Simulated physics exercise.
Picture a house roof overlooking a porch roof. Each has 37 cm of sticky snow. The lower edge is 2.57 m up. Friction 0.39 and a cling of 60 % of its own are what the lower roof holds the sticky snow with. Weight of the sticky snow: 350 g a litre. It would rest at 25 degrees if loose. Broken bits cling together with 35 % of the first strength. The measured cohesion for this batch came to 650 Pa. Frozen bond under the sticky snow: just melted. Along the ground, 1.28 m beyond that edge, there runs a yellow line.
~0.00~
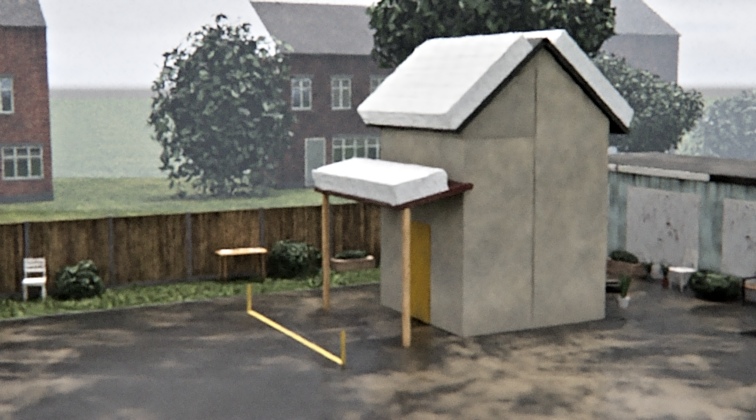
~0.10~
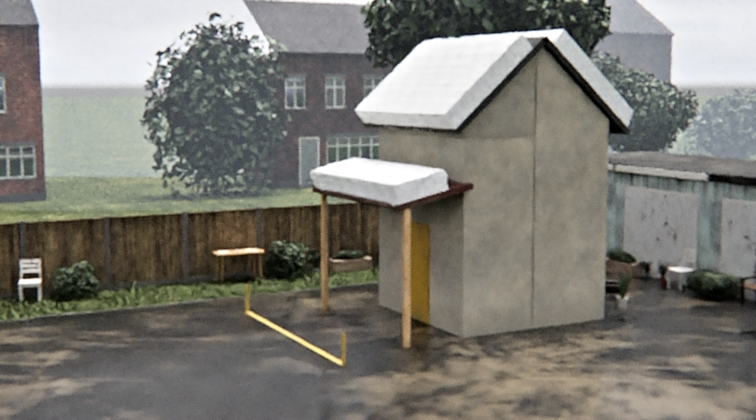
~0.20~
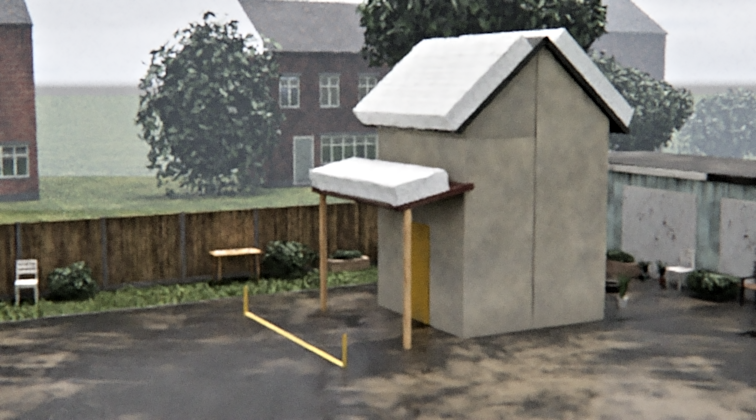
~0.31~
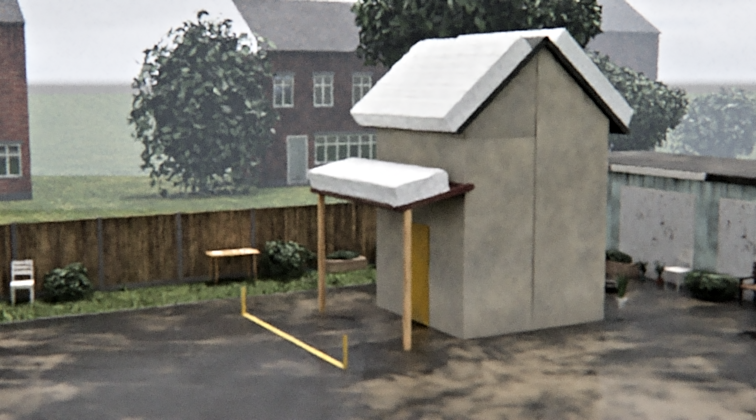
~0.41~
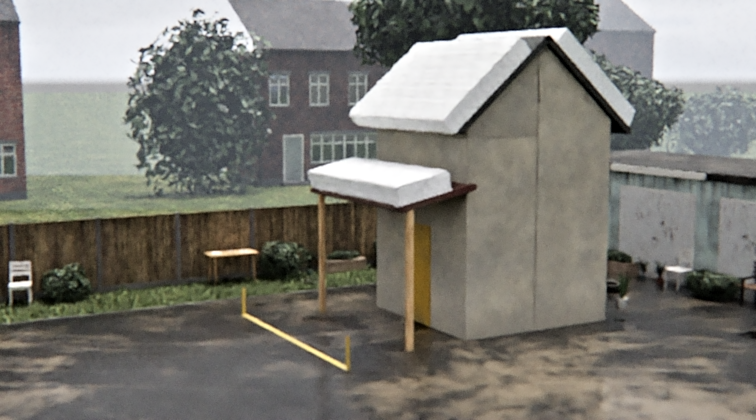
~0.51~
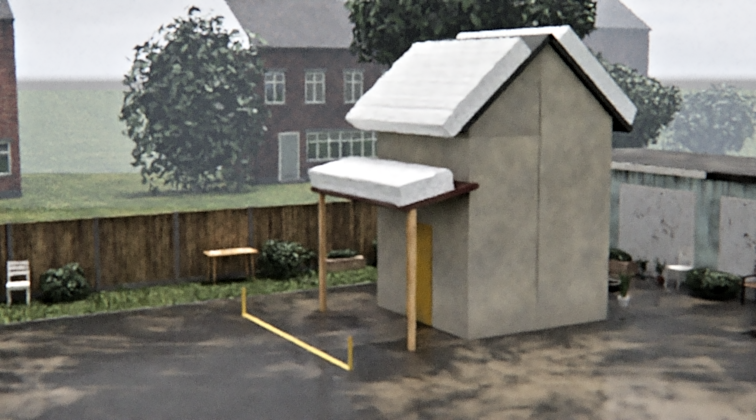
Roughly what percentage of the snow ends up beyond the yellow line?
Around 36 %.
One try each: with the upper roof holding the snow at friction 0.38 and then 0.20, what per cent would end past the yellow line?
About 50 % in the first try and about 55 % in the second.
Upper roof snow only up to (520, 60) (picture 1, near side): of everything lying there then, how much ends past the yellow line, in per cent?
30 %.
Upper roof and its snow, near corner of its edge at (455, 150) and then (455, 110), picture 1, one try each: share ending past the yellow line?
Try 1: Near 18 %; try 2: Near 45 %.
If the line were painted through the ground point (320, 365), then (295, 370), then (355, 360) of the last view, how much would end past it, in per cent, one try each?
30 %, then 16 %, then 45 %.
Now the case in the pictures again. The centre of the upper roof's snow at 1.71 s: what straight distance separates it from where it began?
Straight-line shift: Roughly 2.2 m.
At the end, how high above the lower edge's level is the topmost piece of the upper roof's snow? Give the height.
Roughly 0.6 m.
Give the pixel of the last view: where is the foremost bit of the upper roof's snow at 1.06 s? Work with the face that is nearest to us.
Position: About (423, 169).
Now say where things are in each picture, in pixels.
The first picture shows leading edge of the sticky snow at (454, 125).
The second picture shows leading edge of the sticky snow at (454, 110), its middle shifted 8 mm.
The third picture shows leading edge of the sticky snow at (454, 126), its middle shifted 3.3 cm, 1 % of it past the upper edge, in one piece.
The fourth picture shows leading edge of the sticky snow at (453, 110), its middle shifted 7.6 cm, 4 % of it past the upper edge, in one piece.
The fifth picture shows leading edge of the sticky snow at (453, 113), its middle shifted 14 cm, 6 % of it past the upper edge, in one piece.
The sixth picture shows leading edge of the sticky snow at (451, 114), its middle shifted 22 cm, 10 % of it past the upper edge, cracking.
After 1.06 s, none is below the lower edge and 0 % is past the line.
After 1.71 s, 5 % is below the lower edge and 0 % is past the line.
After 2.35 s, 55 % is below the lower edge and 16 % is past the line.
After 3.00 s, 68 % is below the lower edge and 36 % is past the line.
After 3.80 s, at the end, 68 % is below the lower edge and 36 % is past the line.
